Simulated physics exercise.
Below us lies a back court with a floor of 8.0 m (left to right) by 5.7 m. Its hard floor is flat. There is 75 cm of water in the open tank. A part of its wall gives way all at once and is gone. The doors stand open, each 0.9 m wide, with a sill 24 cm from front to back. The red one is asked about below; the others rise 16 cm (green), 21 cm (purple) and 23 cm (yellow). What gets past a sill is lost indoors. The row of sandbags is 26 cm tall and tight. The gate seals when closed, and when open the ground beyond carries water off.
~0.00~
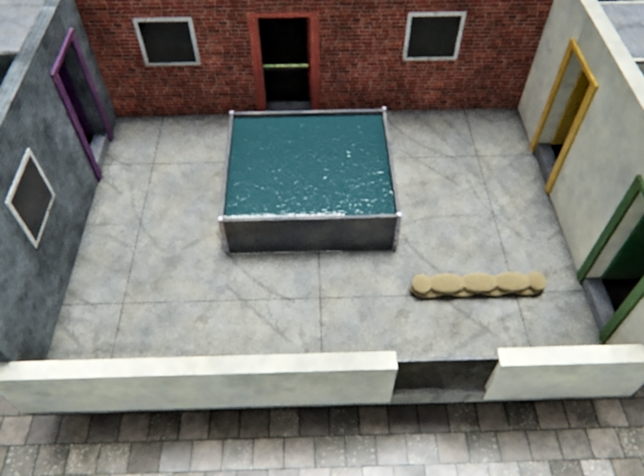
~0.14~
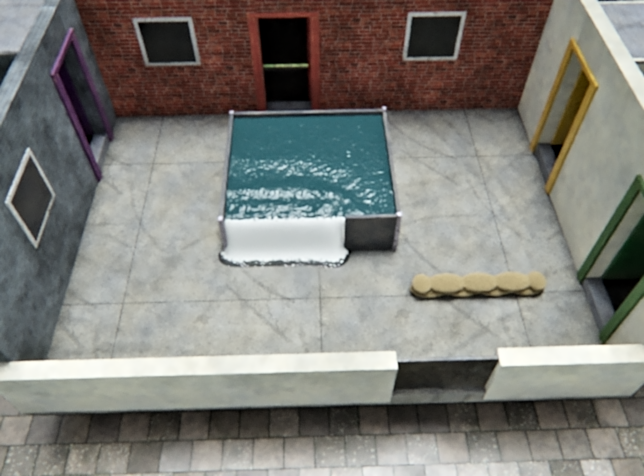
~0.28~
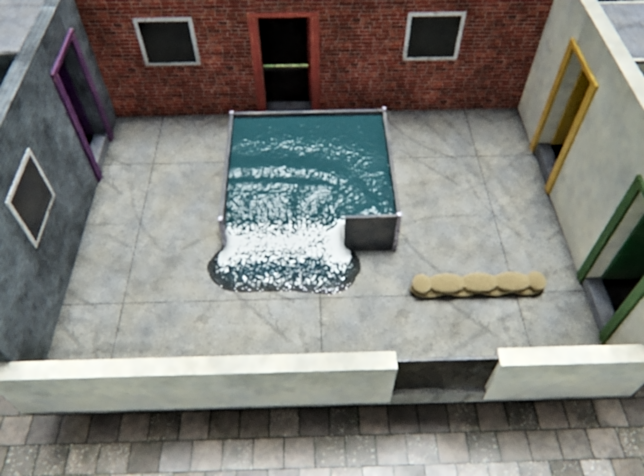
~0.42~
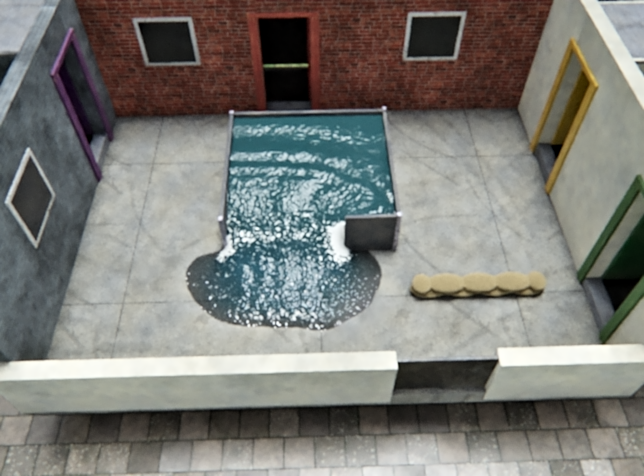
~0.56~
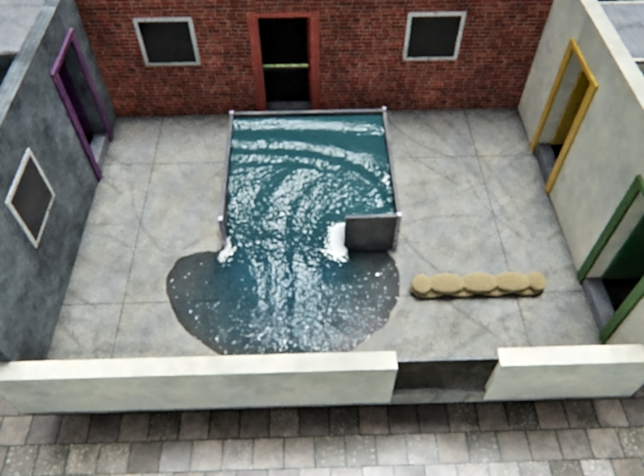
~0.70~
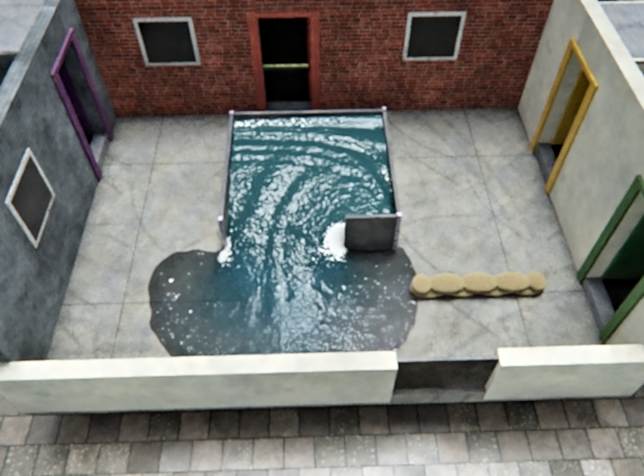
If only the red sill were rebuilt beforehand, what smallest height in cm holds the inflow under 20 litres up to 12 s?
At least 6.5 cm or so.
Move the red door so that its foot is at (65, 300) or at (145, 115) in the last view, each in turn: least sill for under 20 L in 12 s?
Roughly 25 and 21 cm.
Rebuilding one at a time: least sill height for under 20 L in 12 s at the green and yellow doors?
About 29 cm at green and 11.5 cm at yellow.
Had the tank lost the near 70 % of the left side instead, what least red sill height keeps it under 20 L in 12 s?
Then roughly 5.5 cm.
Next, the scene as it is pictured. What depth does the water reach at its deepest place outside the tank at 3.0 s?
Up to some 50 cm.
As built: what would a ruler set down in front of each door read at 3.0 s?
In cm: Green 28, purple 2, red 0, yellow 0.
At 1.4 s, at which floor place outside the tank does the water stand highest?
Around (262, 382).
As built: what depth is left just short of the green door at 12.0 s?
Some 14.0 cm.
After 1.4 s water covers 25 % of the floor, deepest (52 cm) near (262, 382); it has not reached the red door.
After 3.0 s water covers 45 % of the floor, deepest (50 cm) near (52, 388); it has not reached the red door.
After 12.0 s water covers 100 % of the floor, deepest (18 cm) near (452, 234); 9 cm at the red door, 0 litres in over its 10 cm sill.
At the red door as built, the water arrived by 4.6 s and peaked near 10 cm at 8.0 s.
Run again over the same 12 s with other heights there, 36 litres in over 5 cm, 13 litres over 7 cm. The limit of 20 litres is kept from about 6.5 cm up.
